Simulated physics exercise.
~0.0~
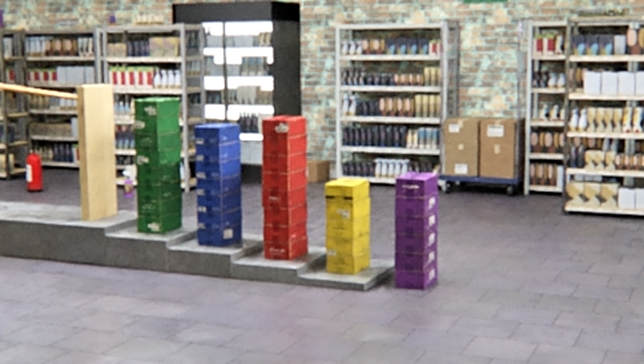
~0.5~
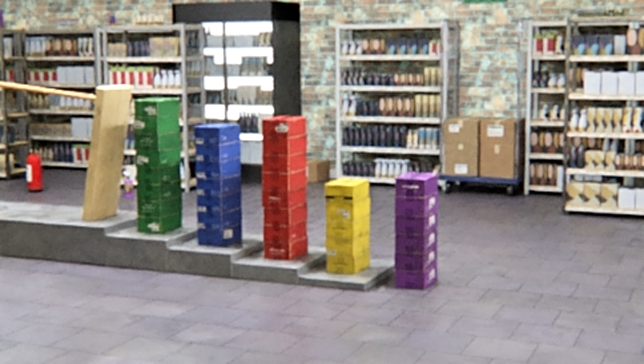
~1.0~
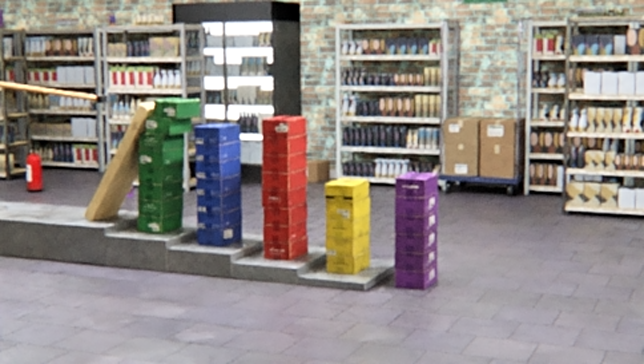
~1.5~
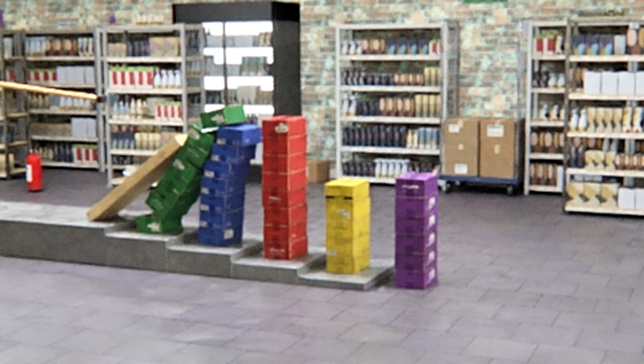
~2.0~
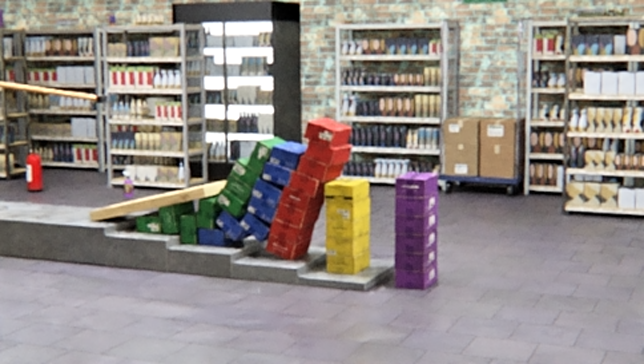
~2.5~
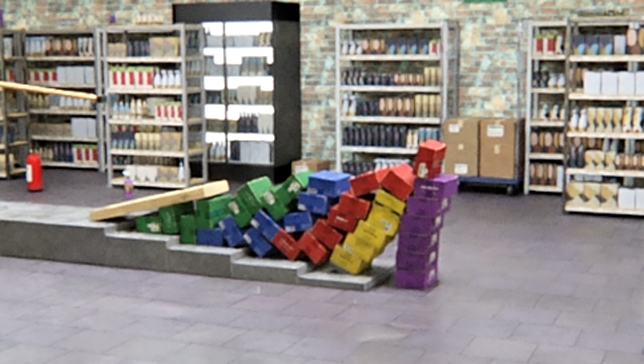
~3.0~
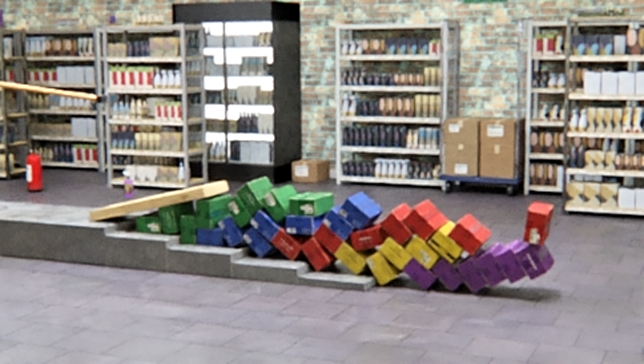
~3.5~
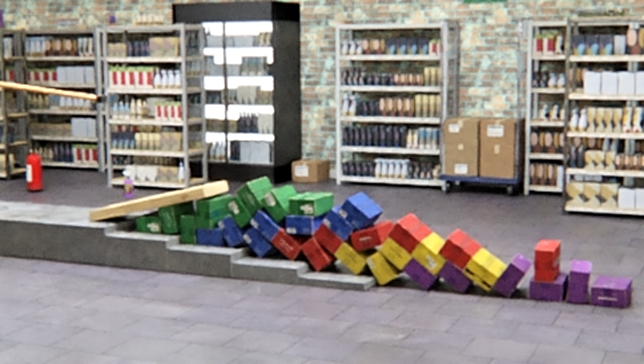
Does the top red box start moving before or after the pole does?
It starts moving after the pole. The pole is already pushing the board while the red stack stands still, and the top red box only shifts later, when the collapse reaches its stack.
In this clip, a pole pushes over an upright board beside green, blue, red, yellow and purple box stacks on descending steps. The board topples into the green stack, and the stacks collapse rightward in turn, ending as a sprawling heap with purple boxes on the floor.
